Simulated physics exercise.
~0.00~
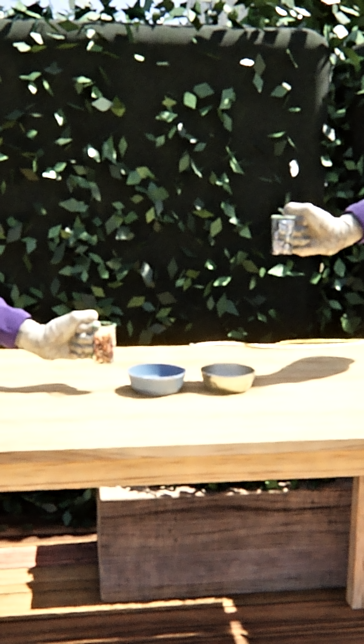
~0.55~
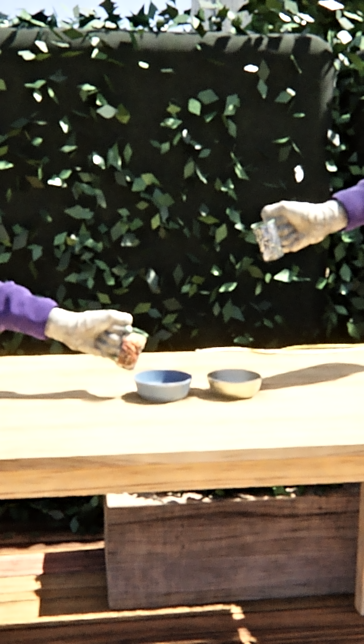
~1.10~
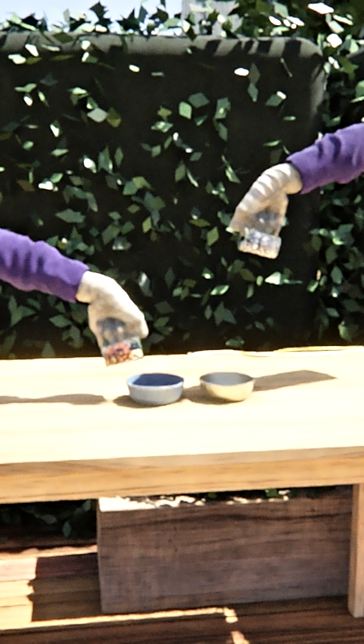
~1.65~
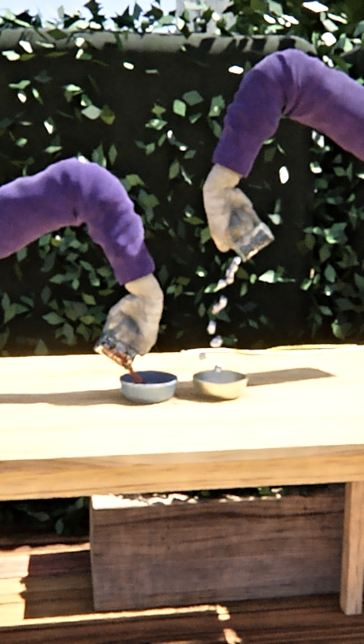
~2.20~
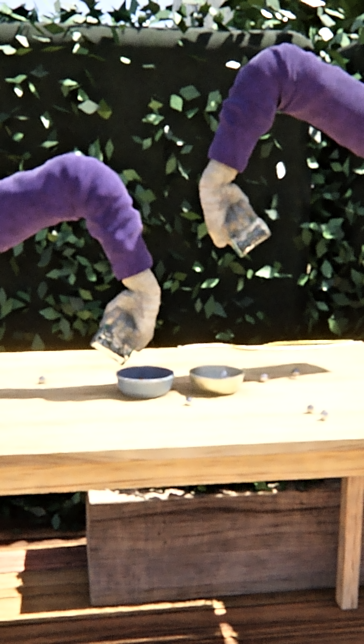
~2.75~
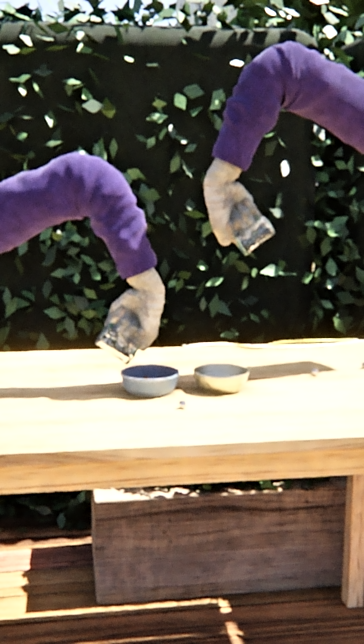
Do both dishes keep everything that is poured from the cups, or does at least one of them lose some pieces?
The blue dish on the left keeps all of its pieces, but the yellowish dish on the right loses some, which end up outside it.
On a sunlit wooden table outdoors, seen from the front by a slightly swaying camera, a blue dish sits beside a yellowish one, with a leafy dark wall behind. Two arms in purple sleeves and pale gloves reach in from either side, the left holding a clear cup of reddish pieces low and the right holding a cup of pale ones much higher. Both hands tip their cups until they are upside down. The reddish pieces drop into the blue dish and stay there. The pale ones fall farther, and many bounce away across the table, leaving only some in the yellowish dish.
